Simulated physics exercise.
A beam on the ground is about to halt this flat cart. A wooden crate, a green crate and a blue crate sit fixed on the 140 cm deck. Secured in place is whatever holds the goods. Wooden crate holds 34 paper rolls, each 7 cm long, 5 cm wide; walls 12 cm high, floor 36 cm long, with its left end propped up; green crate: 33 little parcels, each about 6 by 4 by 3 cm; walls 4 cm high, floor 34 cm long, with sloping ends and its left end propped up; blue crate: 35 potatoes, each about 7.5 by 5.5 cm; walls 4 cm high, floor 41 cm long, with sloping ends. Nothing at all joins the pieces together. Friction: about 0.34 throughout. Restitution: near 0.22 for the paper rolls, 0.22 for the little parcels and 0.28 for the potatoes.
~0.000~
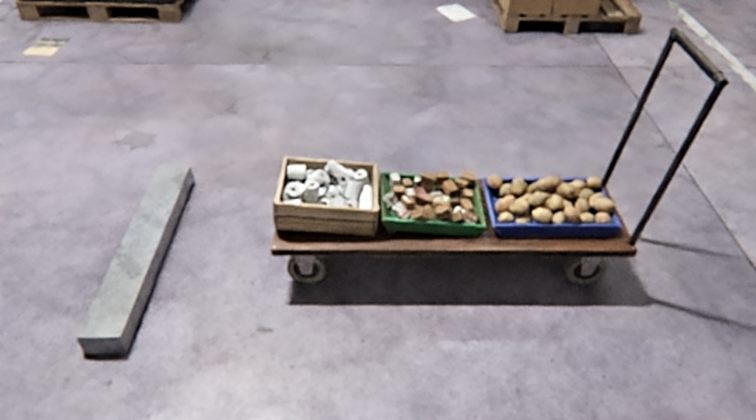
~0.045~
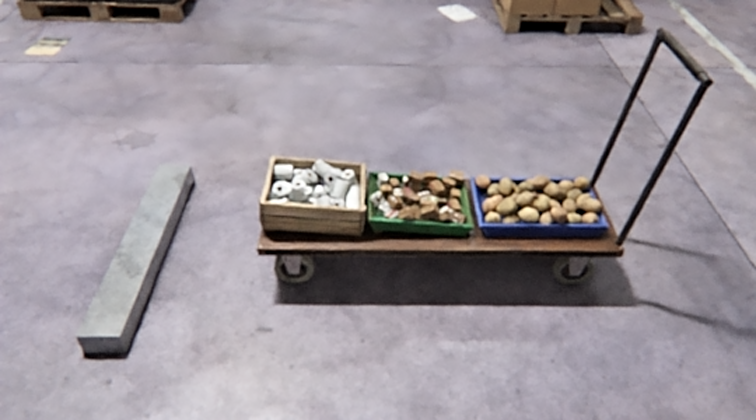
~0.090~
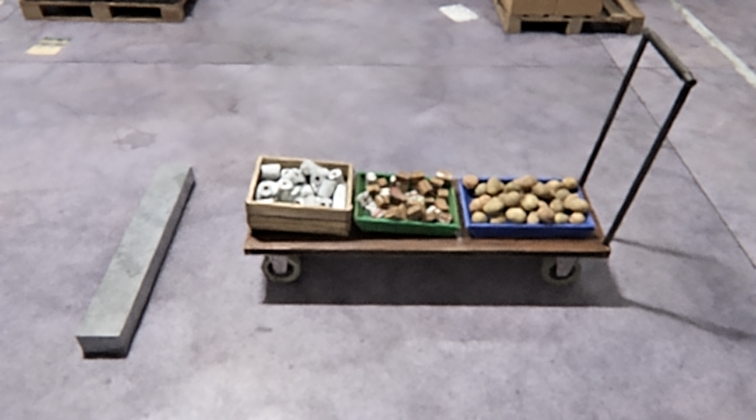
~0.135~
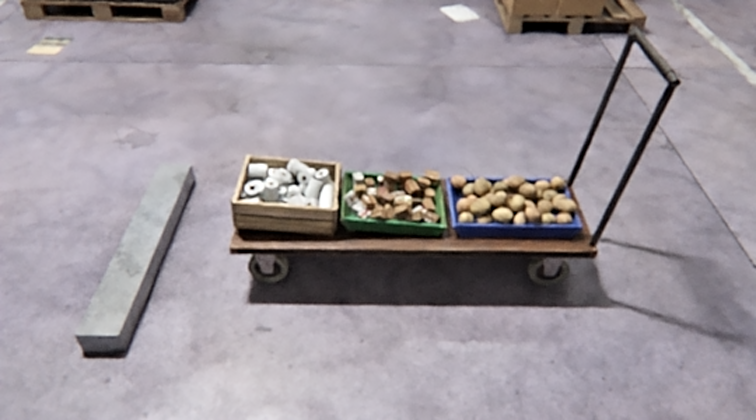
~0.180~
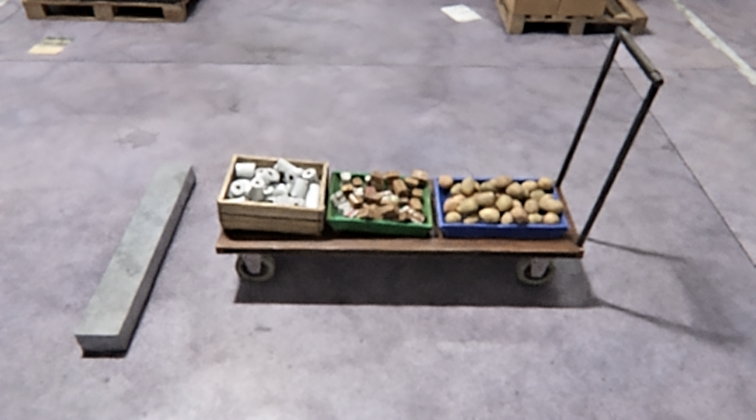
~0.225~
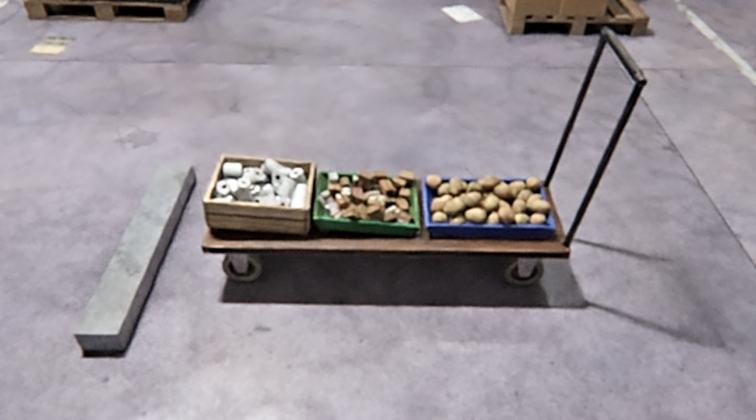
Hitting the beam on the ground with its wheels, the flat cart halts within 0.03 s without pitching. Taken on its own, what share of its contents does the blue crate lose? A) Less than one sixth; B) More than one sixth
Answer: A.
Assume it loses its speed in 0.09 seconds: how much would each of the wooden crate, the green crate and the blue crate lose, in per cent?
Result - wooden crate: 0 percent, green crate: 0 percent, blue crate: 10 percent.
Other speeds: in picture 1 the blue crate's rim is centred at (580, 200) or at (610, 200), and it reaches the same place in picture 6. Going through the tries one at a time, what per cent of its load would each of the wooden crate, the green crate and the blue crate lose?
Per cent lost, first try then second - wooden crate: 0, 0; green crate: 10, 20; blue crate: 30, 40.
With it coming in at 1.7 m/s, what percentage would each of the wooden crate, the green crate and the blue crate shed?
Then the wooden crate sheds 0 per cent of its load, the green crate 10 per cent, and the blue crate 30 per cent.
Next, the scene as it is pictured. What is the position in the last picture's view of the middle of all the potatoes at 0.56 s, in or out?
Middle: About (401, 202) px.
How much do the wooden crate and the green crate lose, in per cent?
For the wooden crate it's 0 %, and for the green crate it's 5 %.
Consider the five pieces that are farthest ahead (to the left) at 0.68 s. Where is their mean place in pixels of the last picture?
I'd put their middle close to (156, 183).
After 0.46 s, impact.
After 0.56 s, 0 of 34 out of the wooden crate, 0 of 33 out of the green crate and 0 of 35 out of the blue crate.
After 0.68 s, 0 of 34 out of the wooden crate, 1 of 33 out of the green crate and 2 of 35 out of the blue crate.
After 0.91 s, 0 of 34 out of the wooden crate, 2 of 33 out of the green crate and 2 of 35 out of the blue crate.
When it is over (at 1.42 s), 0 of 34 out of the wooden crate, 2 of 33 out of the green crate and 2 of 35 out of the blue crate. Asked share, 2 of 35, 6 per cent.
